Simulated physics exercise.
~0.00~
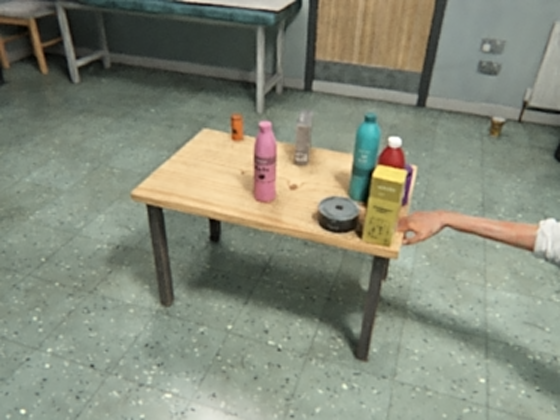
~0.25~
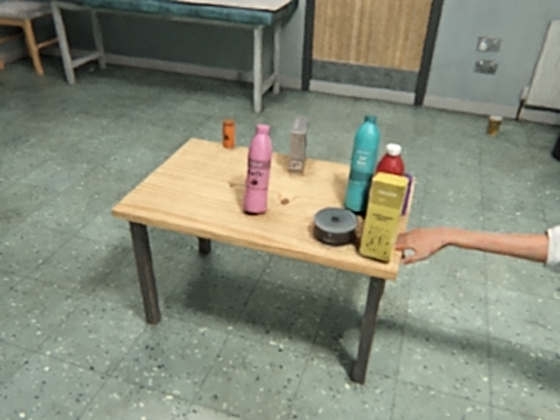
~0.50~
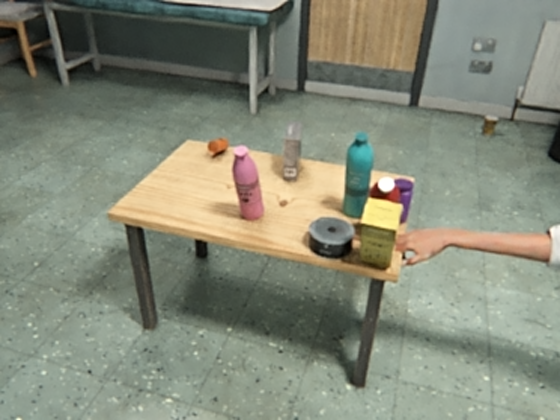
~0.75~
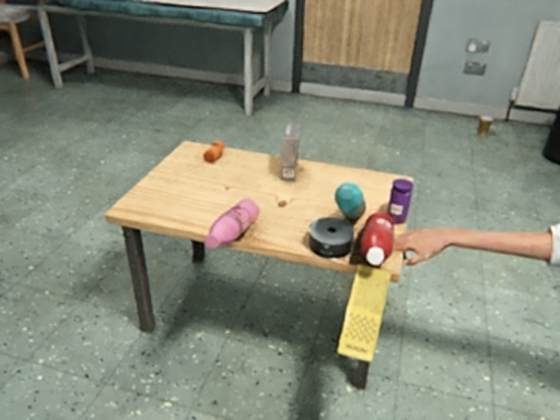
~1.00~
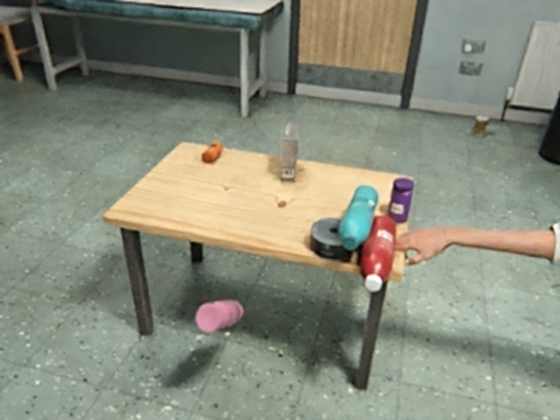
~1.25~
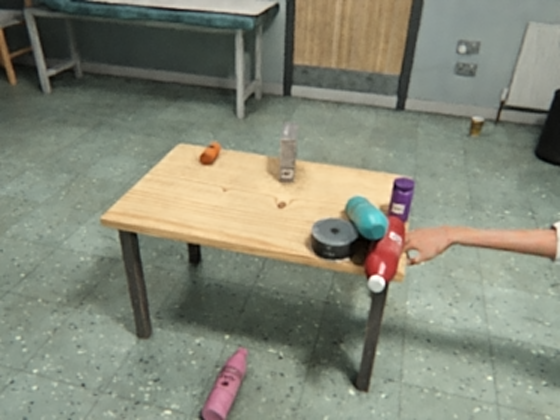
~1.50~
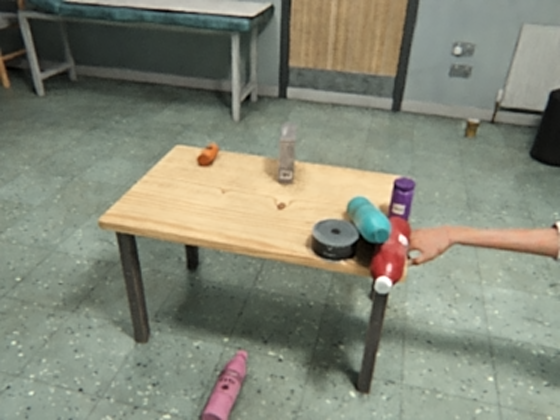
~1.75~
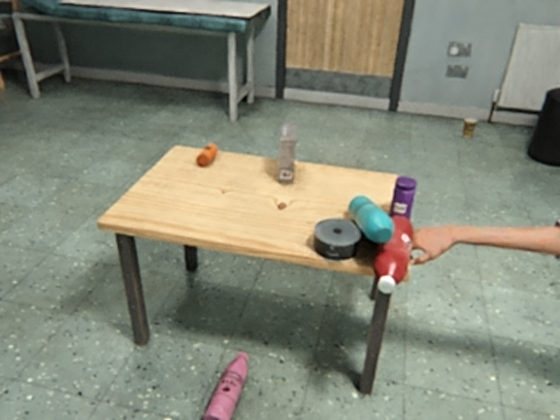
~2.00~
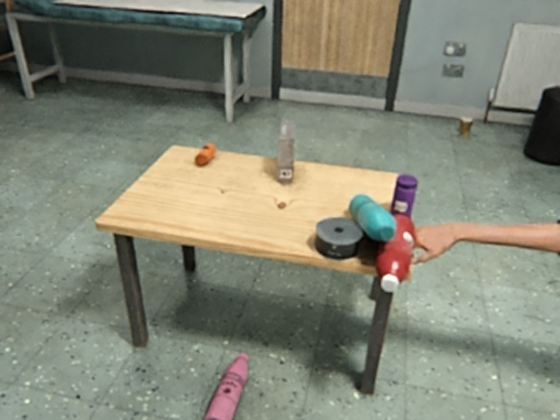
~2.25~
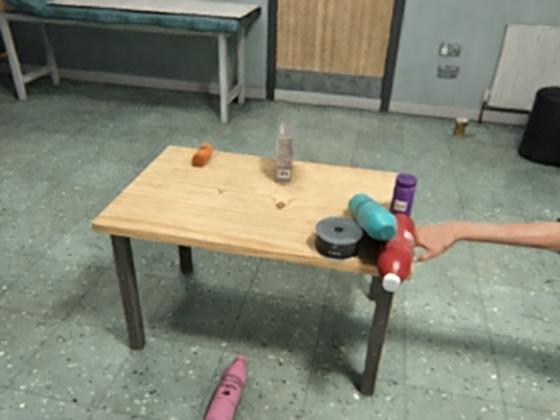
The clip opens on a small wooden table holding bottles, a yellow carton, a black tub and other small items, with a hand gripping its right corner. The table jerks a little towards the viewer, and the bottles and carton begin to lean. The orange shaker topples, then the pink, red and turquoise bottles tip over while the carton drops off the front edge. The pink bottle follows it, tumbling to the floor. At the end it lies below the table, the red and turquoise bottles rest against each other by the hand, and the tub, purple jar and grey packet still stand.
